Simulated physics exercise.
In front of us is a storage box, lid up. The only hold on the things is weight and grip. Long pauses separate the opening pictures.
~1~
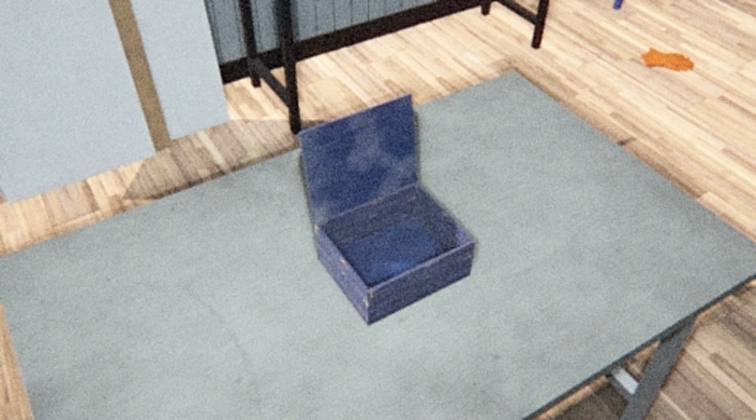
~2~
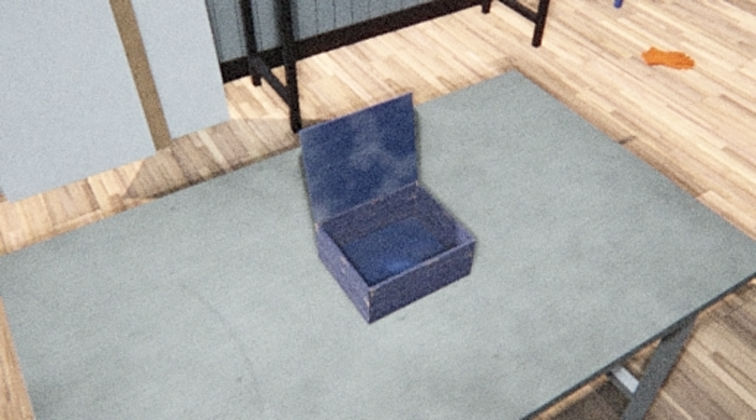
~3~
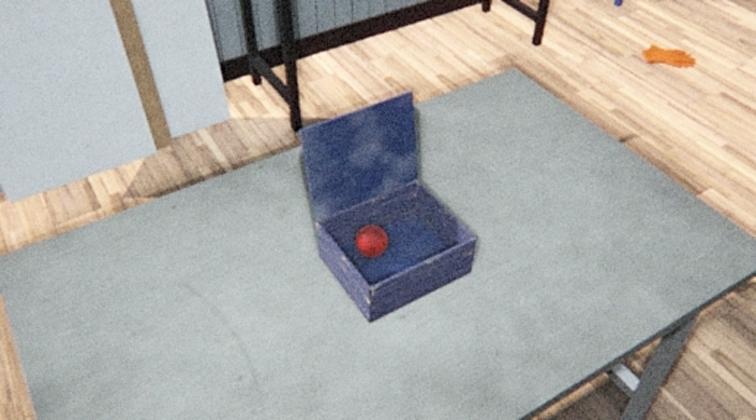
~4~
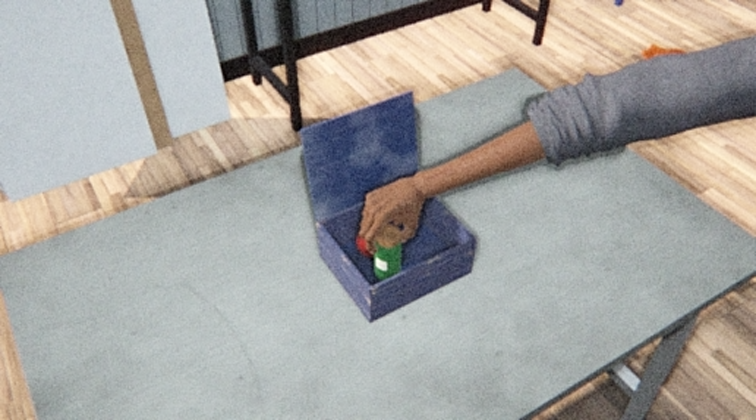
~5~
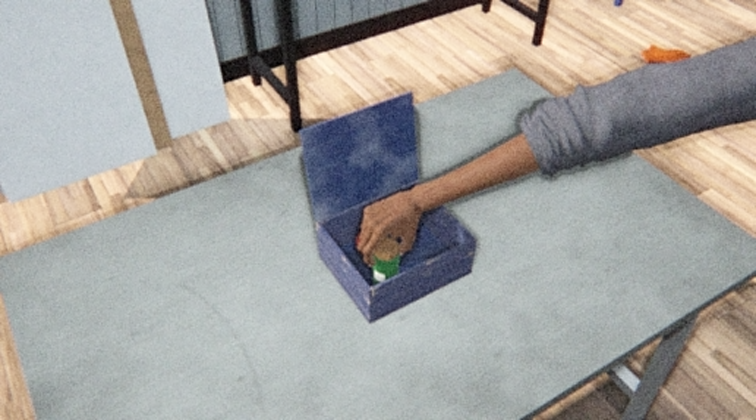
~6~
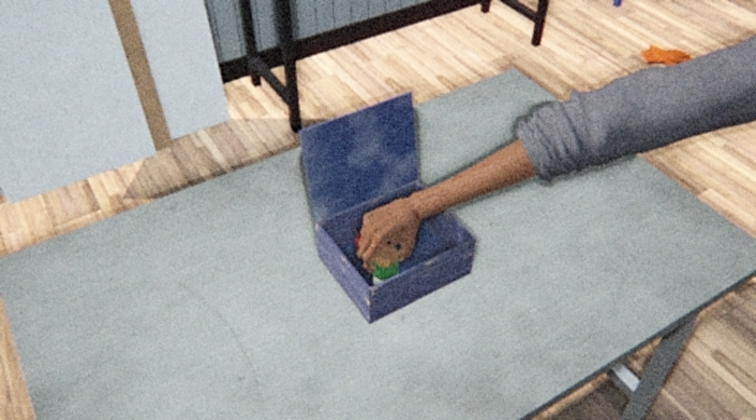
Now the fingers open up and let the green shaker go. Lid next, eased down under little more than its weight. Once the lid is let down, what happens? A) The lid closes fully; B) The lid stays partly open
The lid stays partly open (B).
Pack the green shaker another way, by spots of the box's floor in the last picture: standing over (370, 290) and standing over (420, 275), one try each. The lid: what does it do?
First, it gets propped open; second, it gets propped open.
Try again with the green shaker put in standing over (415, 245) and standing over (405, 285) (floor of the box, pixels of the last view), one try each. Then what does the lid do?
Try one: Lid left up; try two: Lid left up.
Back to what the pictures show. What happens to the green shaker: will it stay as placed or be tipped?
Well, the green shaker stays just as set.
Then, 1.50 s on from there, lid 66° above the rim.
Then, 2.10 s on from there, lid 19° above the rim.
In the end, lid 6° above the rim; both unmoved. At the end, from the last picture's camera, green shaker near (385, 271).
